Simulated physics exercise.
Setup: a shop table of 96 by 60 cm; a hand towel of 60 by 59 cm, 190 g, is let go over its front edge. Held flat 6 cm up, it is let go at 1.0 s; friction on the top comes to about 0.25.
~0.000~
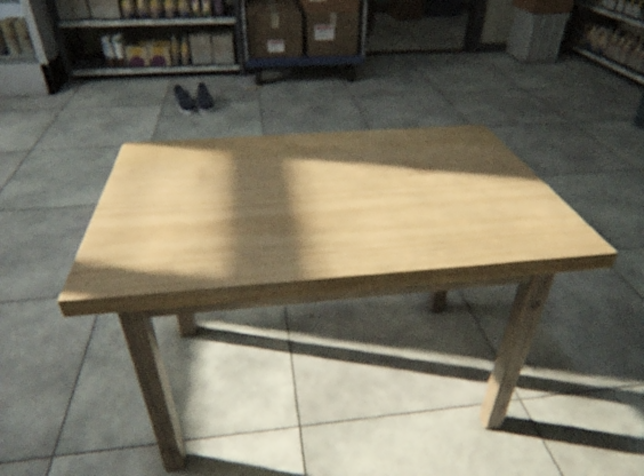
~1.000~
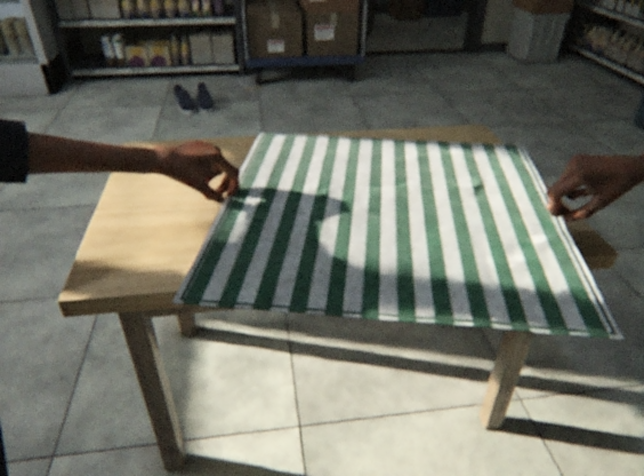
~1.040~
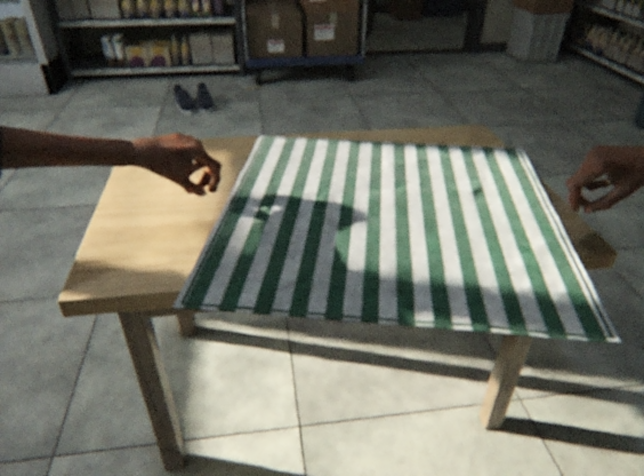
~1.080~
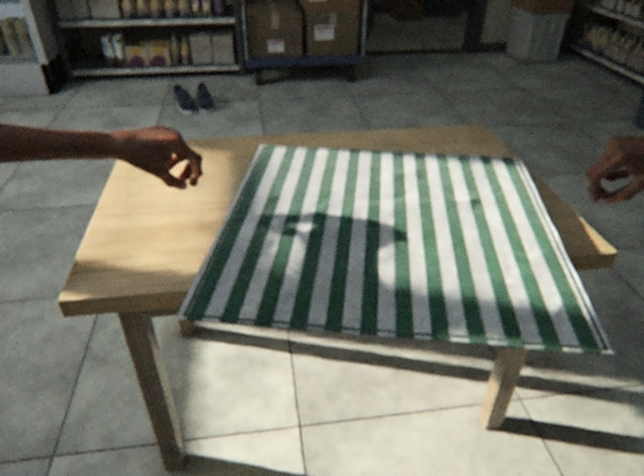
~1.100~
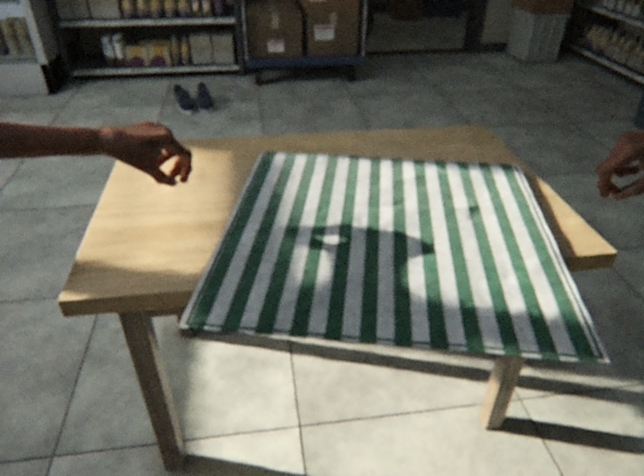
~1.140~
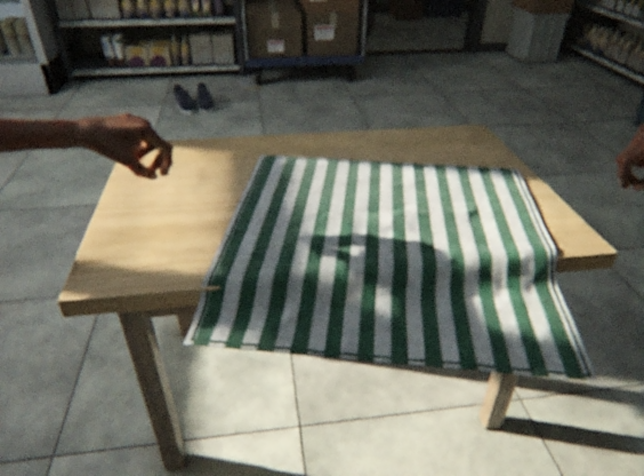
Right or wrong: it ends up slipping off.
Right.
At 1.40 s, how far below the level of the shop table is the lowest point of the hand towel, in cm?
22 cm.
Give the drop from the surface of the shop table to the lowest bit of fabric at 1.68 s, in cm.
38 cm, approximately.
After 1.4 s, 55 % of the hand towel is still over the top.
After 1.7 s, 35 % of the hand towel is still over the top.
After 1.9 s, 0 % of the hand towel is still over the top.
After 2.2 s, 0 % of the hand towel is still over the top.
After 4.4 s, 0 % of the hand towel is still over the top.
